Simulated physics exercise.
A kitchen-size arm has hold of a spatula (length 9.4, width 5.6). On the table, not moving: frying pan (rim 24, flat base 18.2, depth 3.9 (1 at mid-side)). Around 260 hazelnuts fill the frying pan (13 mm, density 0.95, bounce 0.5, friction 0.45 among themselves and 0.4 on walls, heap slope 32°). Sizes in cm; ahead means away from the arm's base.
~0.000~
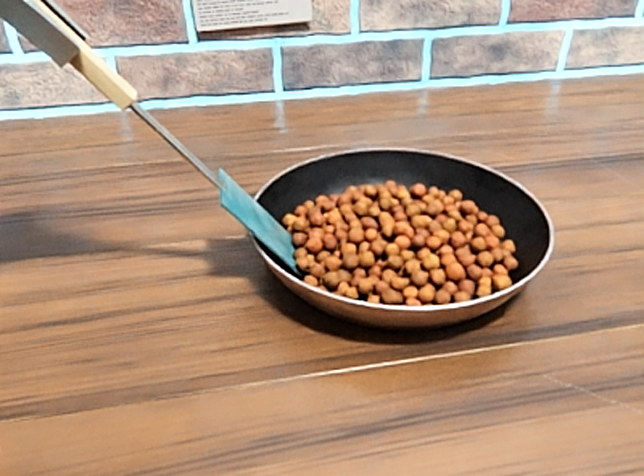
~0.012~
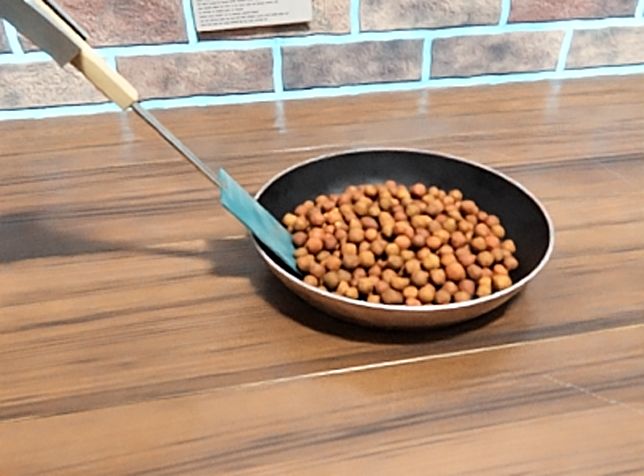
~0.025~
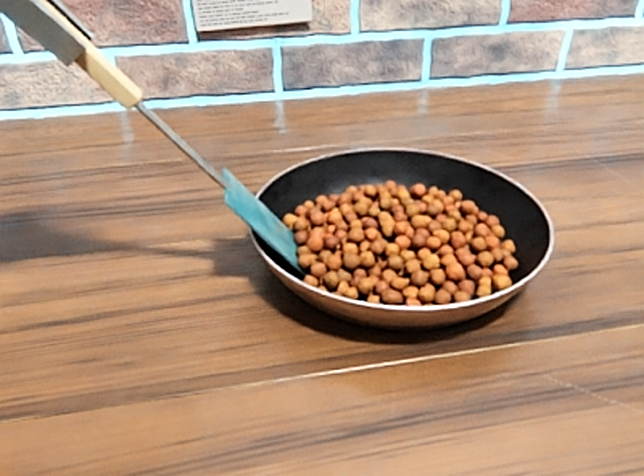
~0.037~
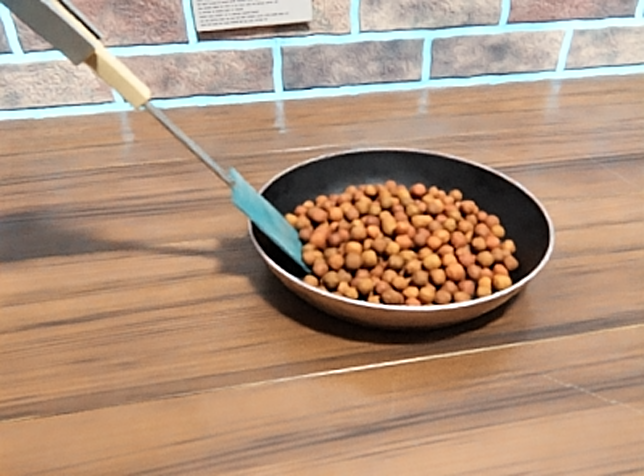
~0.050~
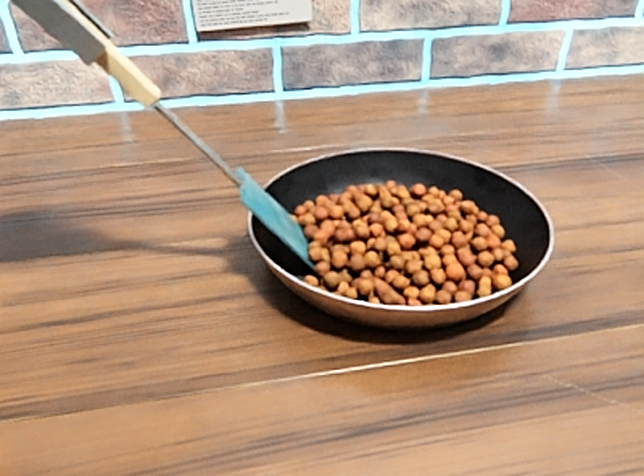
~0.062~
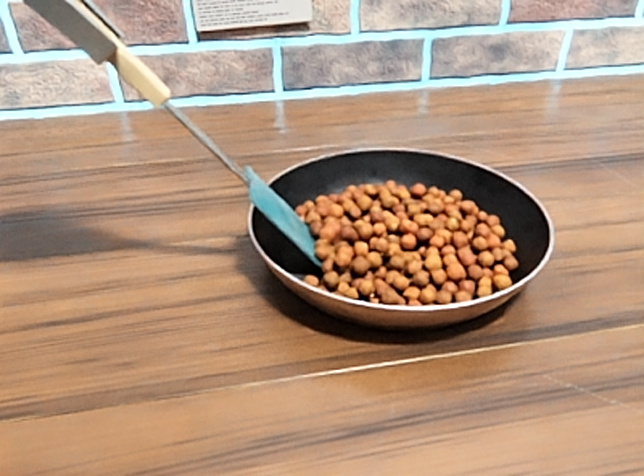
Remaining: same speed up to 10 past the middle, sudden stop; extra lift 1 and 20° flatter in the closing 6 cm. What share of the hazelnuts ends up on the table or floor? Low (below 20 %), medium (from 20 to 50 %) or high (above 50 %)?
On the table or floor the share is low, below 20 %.
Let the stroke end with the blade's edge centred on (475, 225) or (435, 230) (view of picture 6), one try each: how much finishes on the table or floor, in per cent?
About 0 and 0 per cent.
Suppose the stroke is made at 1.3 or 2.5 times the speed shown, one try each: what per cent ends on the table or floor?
About 15 and 25 per cent.
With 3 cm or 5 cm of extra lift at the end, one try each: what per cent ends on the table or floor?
About 15 and 15 per cent.
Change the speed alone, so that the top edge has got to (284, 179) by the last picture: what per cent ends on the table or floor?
Some 25 per cent.
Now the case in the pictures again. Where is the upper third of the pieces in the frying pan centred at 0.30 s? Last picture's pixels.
Around (465, 214).
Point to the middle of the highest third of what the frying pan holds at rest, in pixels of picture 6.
Near (472, 214).
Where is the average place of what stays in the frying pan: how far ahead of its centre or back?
Roughly 2.5 cm ahead.
By 0.18 s, sloping 53°, highest piece 5 above the table; 262 in the frying pan.
By 0.30 s, sloping 47°, highest piece 5 above the table; 262 in the frying pan.
By 0.56 s, sloping 33°, highest piece 6 above the table; 241 in the frying pan, 21 on the table or floor.
By 1.61 s, sloping 33°, highest piece 5 above the table; 239 in the frying pan, 23 on the table or floor.
Final count, 239 in the frying pan, 23 on the table or floor. That is 9 % on the table or floor.
